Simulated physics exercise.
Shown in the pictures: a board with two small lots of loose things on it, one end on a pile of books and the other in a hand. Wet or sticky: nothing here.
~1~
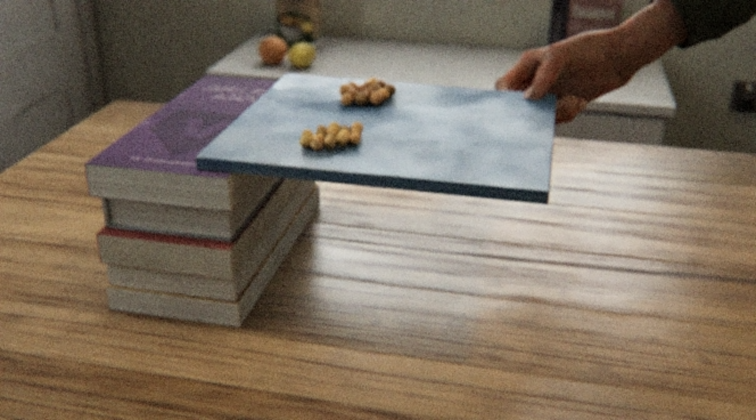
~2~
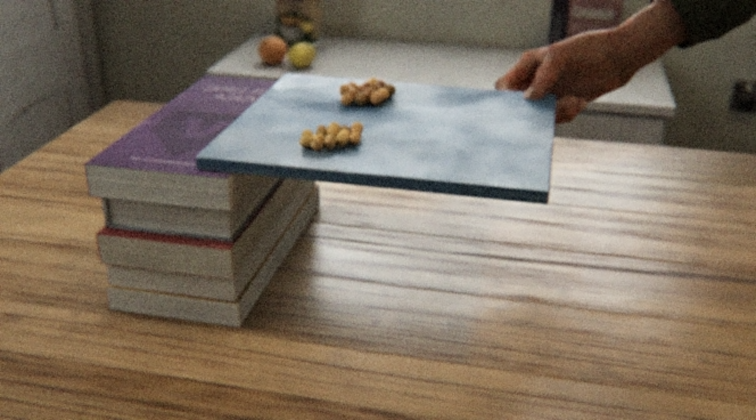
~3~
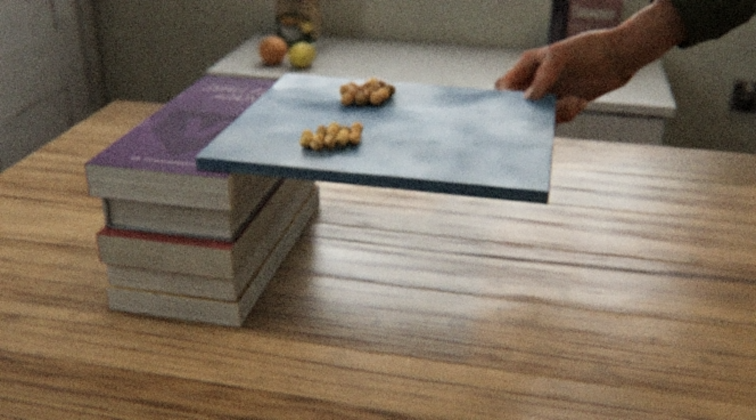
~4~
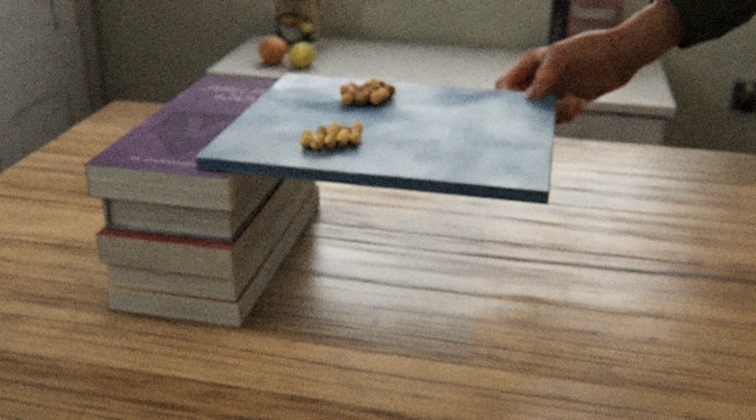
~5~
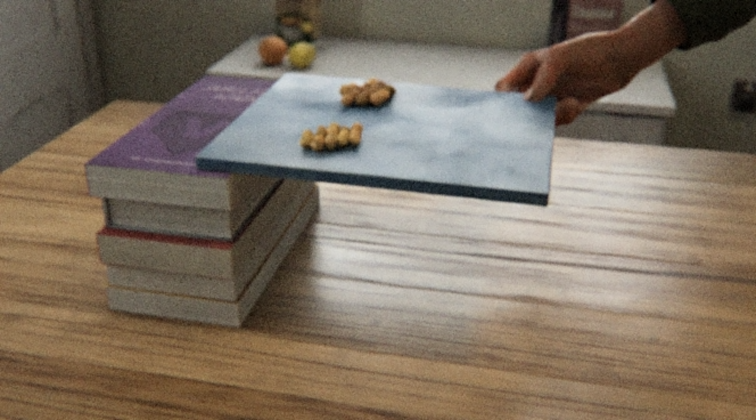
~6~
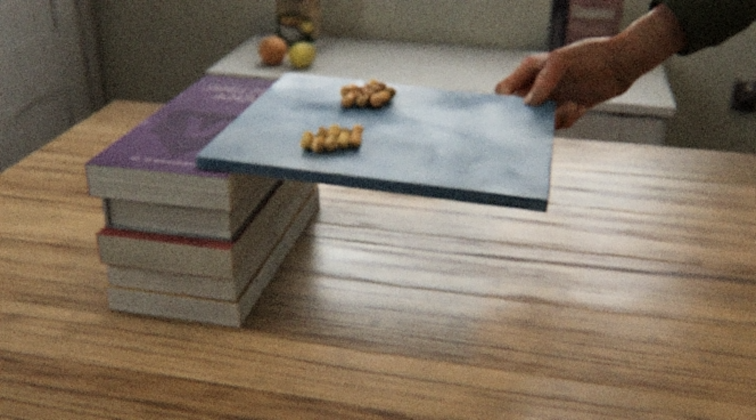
The clip opens on a blue-grey board with two small clusters of brownish, rounded pieces, its left end resting on a stack of books and its right end held by a hand above a wooden table. For most of the clip nothing moves, then the hand lowers the right end very slightly.
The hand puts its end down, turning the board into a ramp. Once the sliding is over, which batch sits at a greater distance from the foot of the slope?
I expect the one more distant from us will go farther.
Then, 0.65 s past the last view, board sloping at 20°; front batch all still on the board; back batch all still on the board.
Then, 1.23 s past the last view, board sloping at 35°; front batch mostly less than half a board's length out; back batch mostly up to a board's length out.
Then, 1.72 s past the last view, board resting at 35°; front batch mostly less than half a board's length out; back batch mostly up to a board's length out, a small part gone off the table.
Finally, board resting at 35°; front batch mostly less than half a board's length out; back batch mostly up to a board's length out, about a third gone off the table; the back batch has gone farther.
